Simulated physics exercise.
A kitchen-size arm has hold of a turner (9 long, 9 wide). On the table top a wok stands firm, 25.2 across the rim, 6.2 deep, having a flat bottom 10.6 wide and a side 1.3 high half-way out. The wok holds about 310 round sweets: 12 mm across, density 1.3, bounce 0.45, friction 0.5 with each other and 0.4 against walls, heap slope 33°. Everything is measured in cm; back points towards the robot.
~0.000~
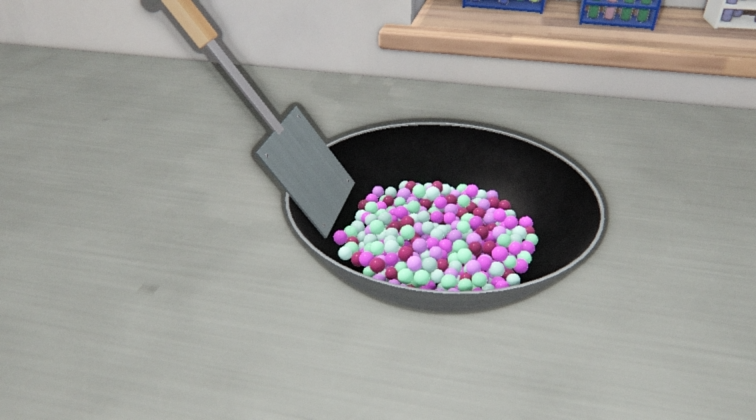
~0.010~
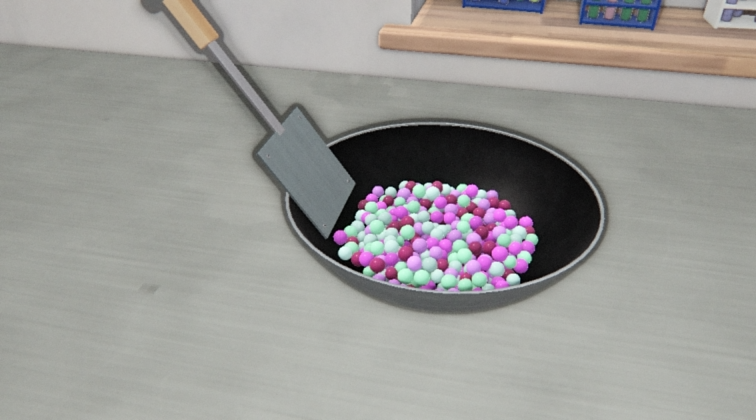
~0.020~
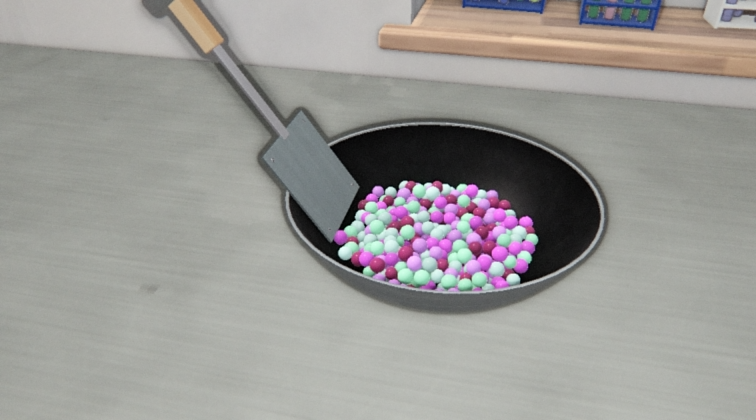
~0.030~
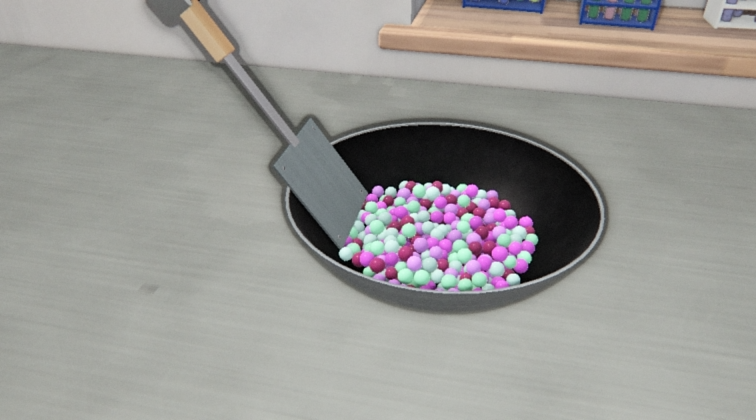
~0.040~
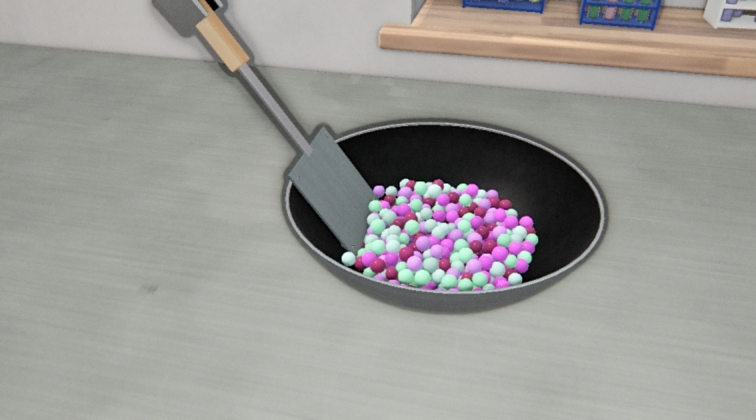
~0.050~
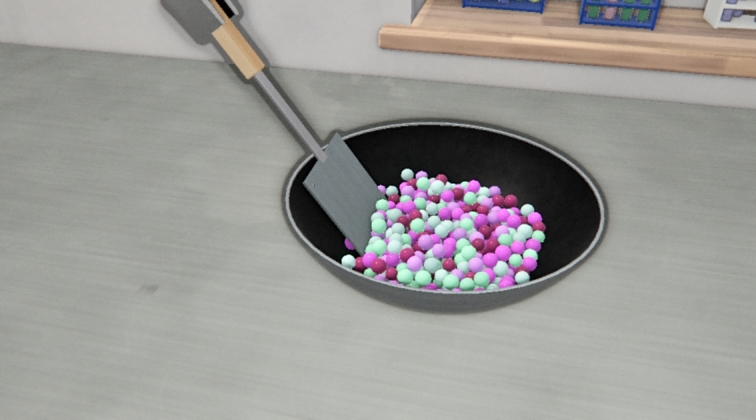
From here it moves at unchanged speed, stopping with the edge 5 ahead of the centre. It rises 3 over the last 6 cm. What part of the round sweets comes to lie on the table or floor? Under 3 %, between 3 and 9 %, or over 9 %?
Over 9 %.
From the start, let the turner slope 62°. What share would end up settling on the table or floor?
Some 15 in a hundred.
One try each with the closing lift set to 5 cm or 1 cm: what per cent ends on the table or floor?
Try one gives about 15 in a hundred, try two about 10 in a hundred.
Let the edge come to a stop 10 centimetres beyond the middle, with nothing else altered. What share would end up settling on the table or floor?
Result: Approx. 50 %.
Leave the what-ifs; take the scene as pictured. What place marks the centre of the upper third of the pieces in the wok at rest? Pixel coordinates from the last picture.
I'd put it close to (531, 227).
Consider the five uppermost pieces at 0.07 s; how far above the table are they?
Height: Approx. 5 cm.
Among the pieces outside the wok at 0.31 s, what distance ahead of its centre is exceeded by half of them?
It sits close to 18 cm ahead of the middle.
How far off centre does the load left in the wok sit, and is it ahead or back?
Ahead of centre, near 4.5 centimetres.
After 0.07 s, sloping 54°, highest piece 5 above the table; 314 in the wok.
After 0.10 s, sloping 54°, highest piece 8 above the table; 314 in the wok.
After 0.31 s, sloping 54°, highest piece 9 above the table; 272 in the wok, 24 on the table or floor, 18 on the blade or in flight.
After 1.36 s, sloping 54°, highest piece 6 above the table; 272 in the wok, 42 on the table or floor.
In the end, 272 in the wok, 42 on the table or floor. That is 13 % on the table or floor.
